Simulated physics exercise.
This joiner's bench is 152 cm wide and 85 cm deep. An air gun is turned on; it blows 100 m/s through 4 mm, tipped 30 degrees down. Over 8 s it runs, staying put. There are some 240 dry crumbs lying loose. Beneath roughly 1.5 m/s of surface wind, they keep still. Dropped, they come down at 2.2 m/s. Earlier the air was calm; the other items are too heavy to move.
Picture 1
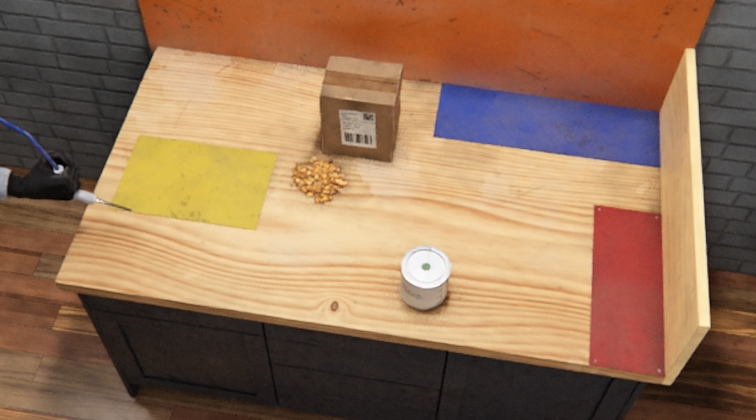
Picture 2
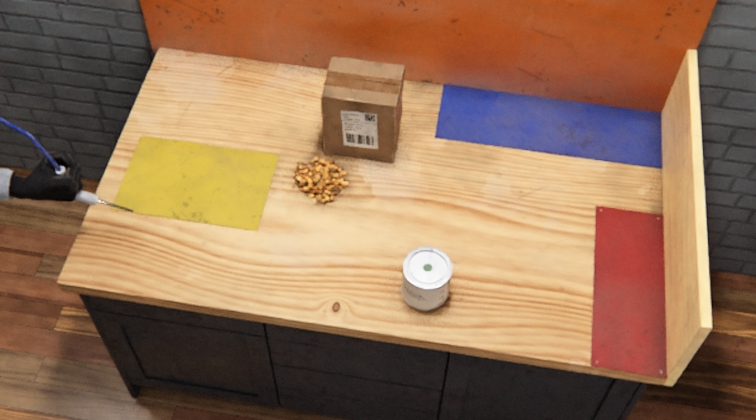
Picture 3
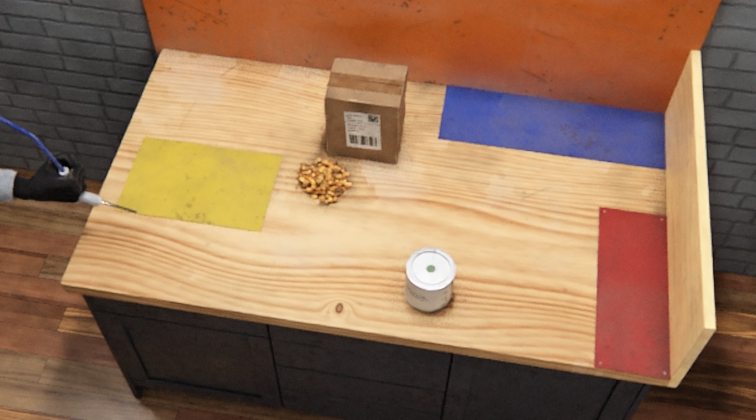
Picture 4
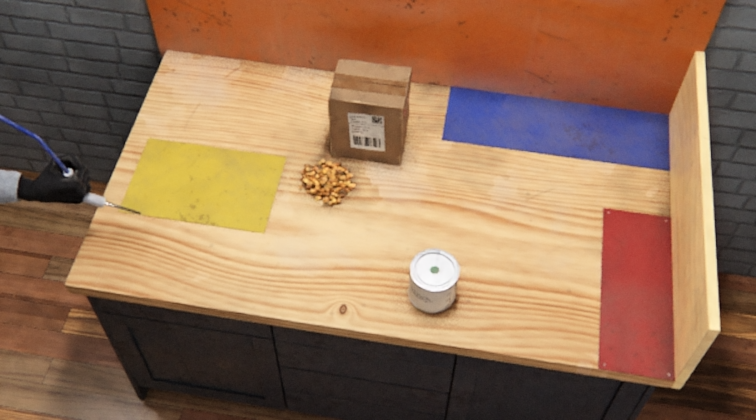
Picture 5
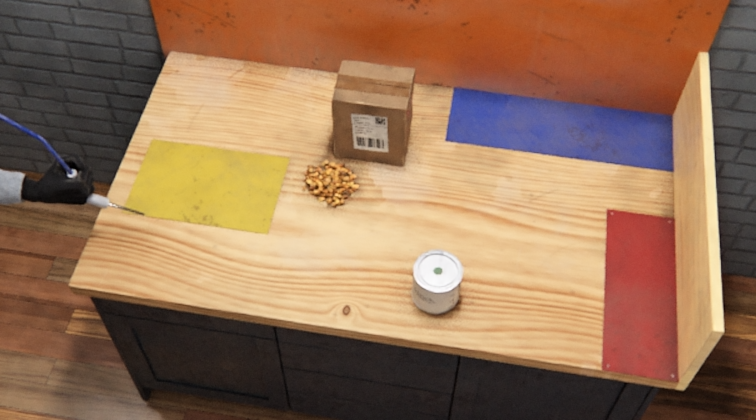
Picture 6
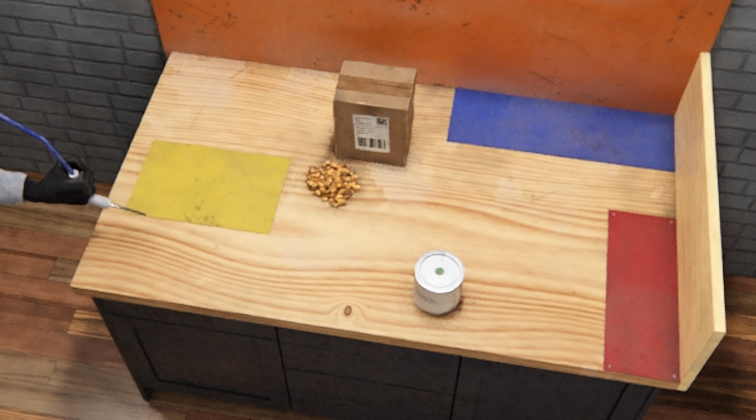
A pale wooden workbench with dark cupboards beneath, an orange panel behind and a raised board on its right side is seen from above at an angle. A cardboard box stands behind golden crumbs, with a yellow sheet left, a blue mat back right, a red sheet right, and a white tin near the front. Nothing on the bench or the dark device at left stirs, while the view drifts very slightly, shifting everything a little rightward.
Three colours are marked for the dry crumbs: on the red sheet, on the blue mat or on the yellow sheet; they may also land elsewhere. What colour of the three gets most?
It is blue that takes the most.
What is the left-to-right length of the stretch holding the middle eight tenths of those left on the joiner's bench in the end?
The middle group spans some 30 cm.
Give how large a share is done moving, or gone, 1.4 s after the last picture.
Estimated share: Near 2 %.
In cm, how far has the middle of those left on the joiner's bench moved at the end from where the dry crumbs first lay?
The middle ends up about 90 cm from the start.
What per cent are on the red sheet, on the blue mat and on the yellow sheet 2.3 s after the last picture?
0 % red, 80 % blue, 0 % yellow.
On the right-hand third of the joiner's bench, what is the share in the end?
Around 90 per cent.
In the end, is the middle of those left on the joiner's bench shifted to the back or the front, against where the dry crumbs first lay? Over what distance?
Shift toward the far edge, approx. 30 cm.
Then, 1.4 s after the last picture the count stands so, 60 % are on the blue mat, 0 % on the yellow sheet and 0 % on the red sheet; the middle of those still in play is near (611, 158).
Then, 2.3 s after the last picture the count stands so, 81 % are on the blue mat, 0 % on the yellow sheet and 0 % on the red sheet; the middle of those still in play is near (643, 152).
Then, 4.2 s after the last picture the count stands so, 86 % are on the blue mat, 0 % on the yellow sheet and 0 % on the red sheet; the middle of those still in play is near (646, 151).
Then, 7.8 s after the last picture, at the end, 87 % are on the blue mat, 0 % on the yellow sheet and 0 % on the red sheet; the middle of those still in play is near (649, 149).
